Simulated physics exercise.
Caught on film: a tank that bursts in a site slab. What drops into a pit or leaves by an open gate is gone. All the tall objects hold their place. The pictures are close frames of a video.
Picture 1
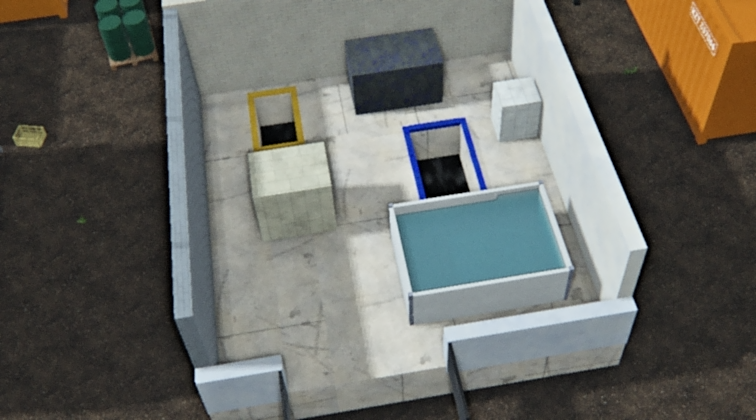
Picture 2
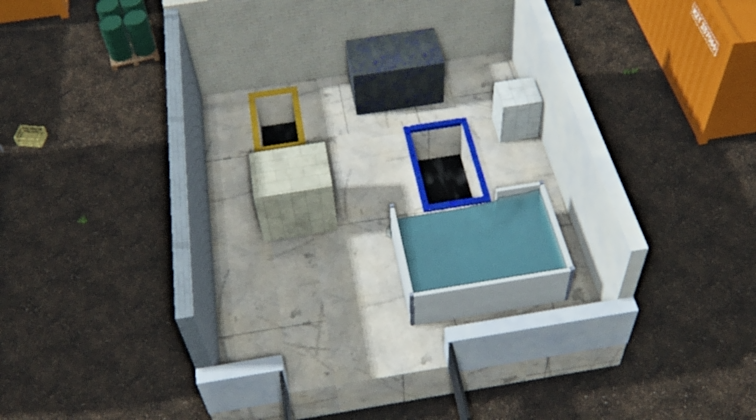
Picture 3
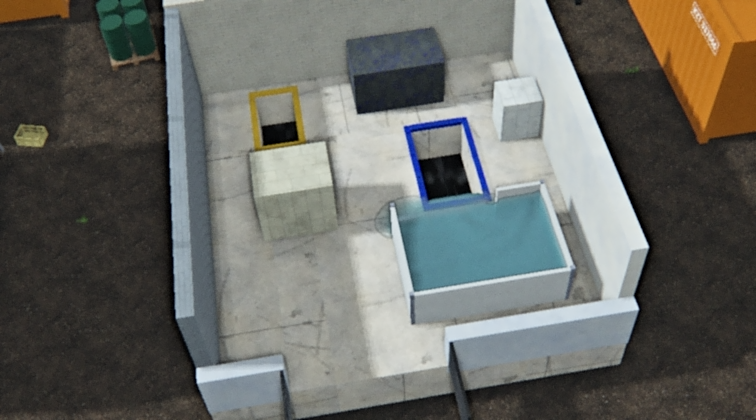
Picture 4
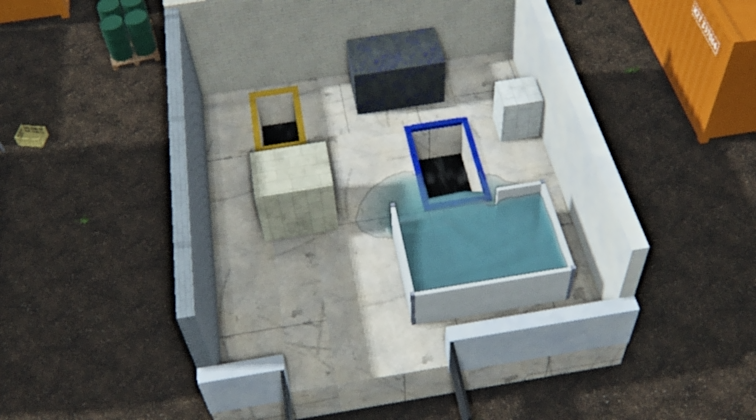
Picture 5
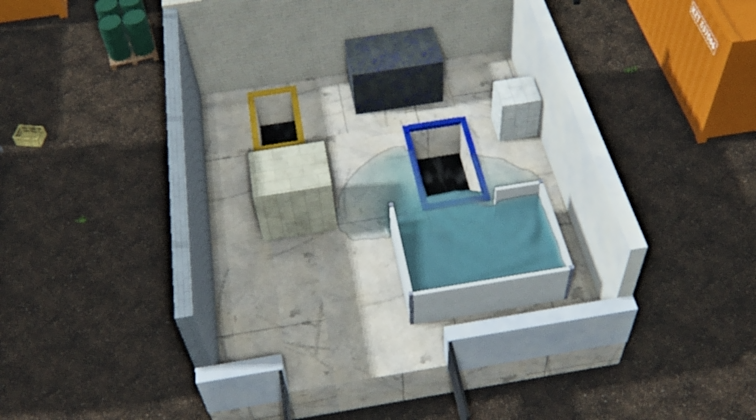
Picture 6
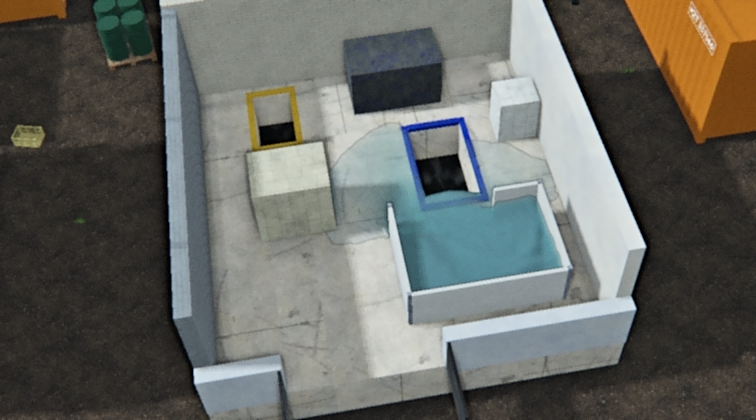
A white-walled tank of blue-green water stands at the lower right of a walled concrete slab, seen from high above at an angle. Behind it are a blue-rimmed pit, a dark block and a small pale block, with a yellow-rimmed pit and a cream block to the left. The tank's far side opens, and water spreads in a thin sheet around the blue-rimmed pit, while the view barely shifts.
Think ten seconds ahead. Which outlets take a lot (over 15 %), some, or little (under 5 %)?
In the end: The gate takes under 5 %; the yellow pit takes over 15 %; the blue pit takes over 15 %.
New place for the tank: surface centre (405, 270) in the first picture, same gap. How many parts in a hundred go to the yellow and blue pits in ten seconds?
In per cent: Yellow 35, blue 15.
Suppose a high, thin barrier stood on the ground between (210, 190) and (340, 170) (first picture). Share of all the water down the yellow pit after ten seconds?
In per cent: Yellow 20.
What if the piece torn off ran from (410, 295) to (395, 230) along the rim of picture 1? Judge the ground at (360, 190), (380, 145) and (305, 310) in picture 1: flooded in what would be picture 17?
One after the other: Clear, not flooded, under water.
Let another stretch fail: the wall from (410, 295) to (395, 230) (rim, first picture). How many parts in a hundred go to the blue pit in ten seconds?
In per cent: Blue 0.
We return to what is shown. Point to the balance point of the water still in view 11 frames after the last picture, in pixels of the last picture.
Close to (436, 221).
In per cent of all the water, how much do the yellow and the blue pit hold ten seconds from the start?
Roughly 24 per cent, then 42 per cent.
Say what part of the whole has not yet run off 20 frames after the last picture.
Near 52 in a hundred.
A moment on, water covers 30 % of the floor; the gate 0 %, the yellow pit 0 %, the blue pit 20 %.
Next, water covers 35 % of the floor; the gate 0 %, the yellow pit 4 %, the blue pit 29 %.
Then, water covers 45 % of the floor; the gate 0 %, the yellow pit 11 %, the blue pit 36 %.
Later, water covers 60 % of the floor; the gate 0 %, the yellow pit 19 %, the blue pit 41 %.
In the end, water covers 60 % of the floor; the gate 0 %, the yellow pit 24 %, the blue pit 43 %.
